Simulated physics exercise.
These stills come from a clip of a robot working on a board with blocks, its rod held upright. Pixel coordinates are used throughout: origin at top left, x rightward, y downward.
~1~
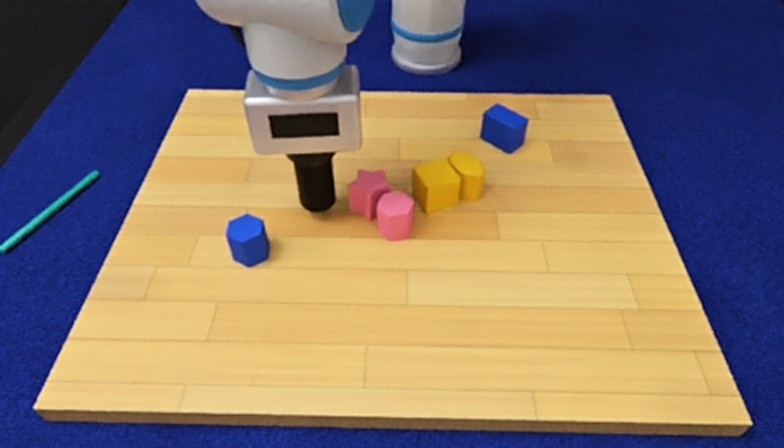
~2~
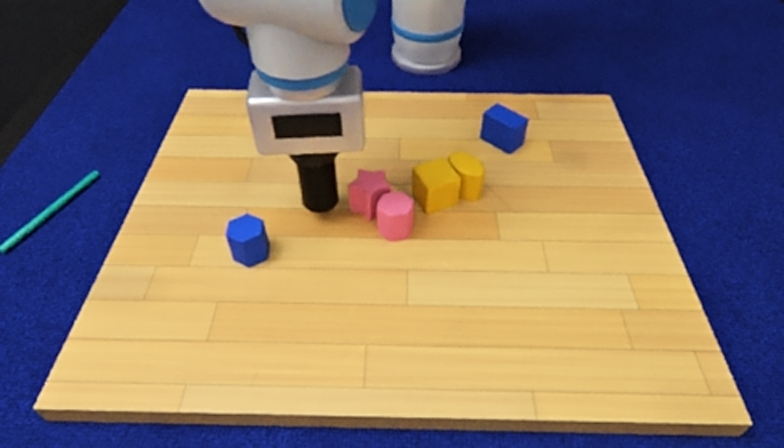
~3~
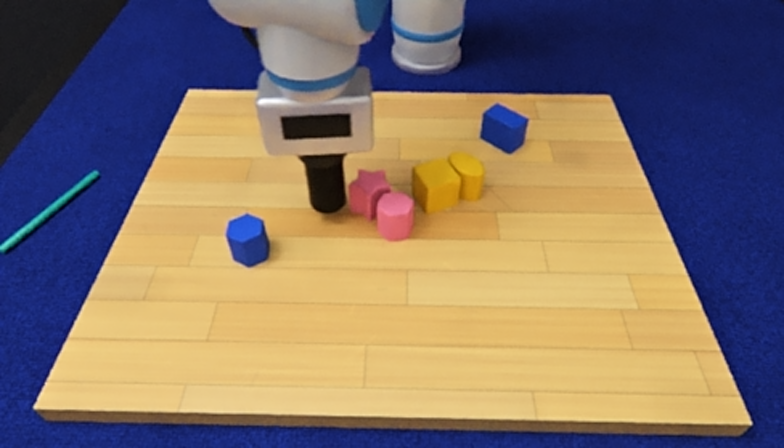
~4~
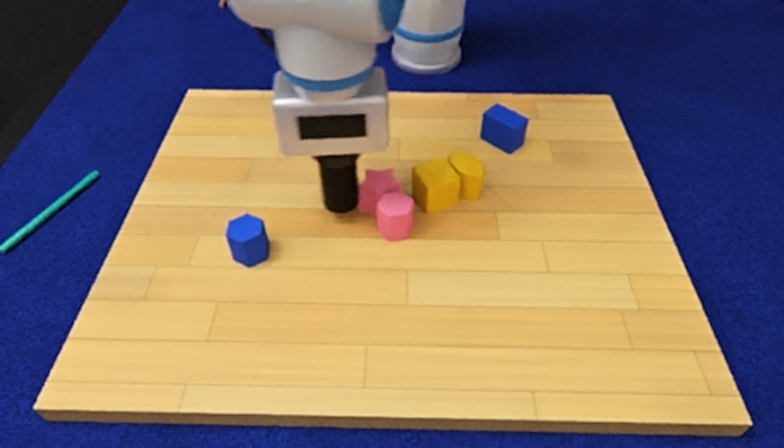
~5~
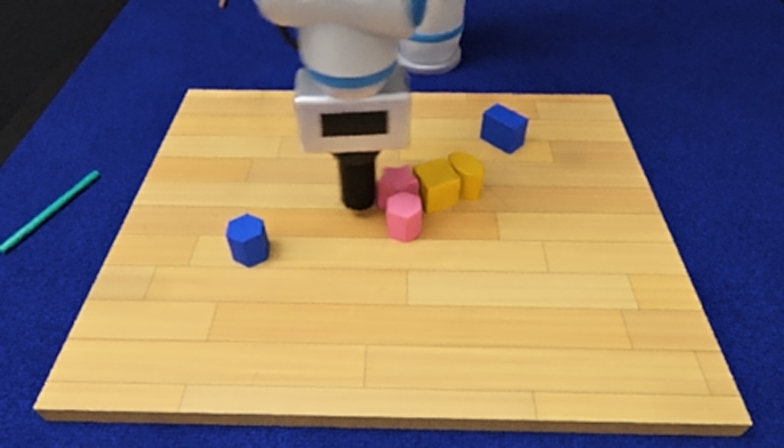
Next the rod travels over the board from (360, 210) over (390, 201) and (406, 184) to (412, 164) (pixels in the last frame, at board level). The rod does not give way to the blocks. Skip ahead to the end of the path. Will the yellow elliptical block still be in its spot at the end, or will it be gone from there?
It does get moved.
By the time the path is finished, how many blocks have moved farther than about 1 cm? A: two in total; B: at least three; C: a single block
The one that fits is B, at least three.
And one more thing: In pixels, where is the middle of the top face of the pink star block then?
It is going to be at (446, 148).
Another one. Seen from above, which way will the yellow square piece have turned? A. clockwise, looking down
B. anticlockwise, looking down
Answer: A.
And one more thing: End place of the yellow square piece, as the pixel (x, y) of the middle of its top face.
If I read the scene right, the answer is (484, 162).
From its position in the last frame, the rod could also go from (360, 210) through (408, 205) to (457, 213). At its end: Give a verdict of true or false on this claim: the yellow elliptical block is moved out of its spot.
True.
The first path, step by step. One third of the way, rod (391, 189); pink star block (430, 168); yellow square piece (467, 166); yellow elliptical block (496, 159).
Two thirds of the way, rod (406, 172); pink star block (446, 156), turned 25° clockwise; yellow square piece (482, 162), turned 20° clockwise; yellow elliptical block (515, 159).
At the end, rod (412, 152); pink star block (446, 148), turned 65° clockwise; pink hexagonal block unmoved; yellow square piece (484, 162), turned 25° clockwise; yellow elliptical block (518, 159).
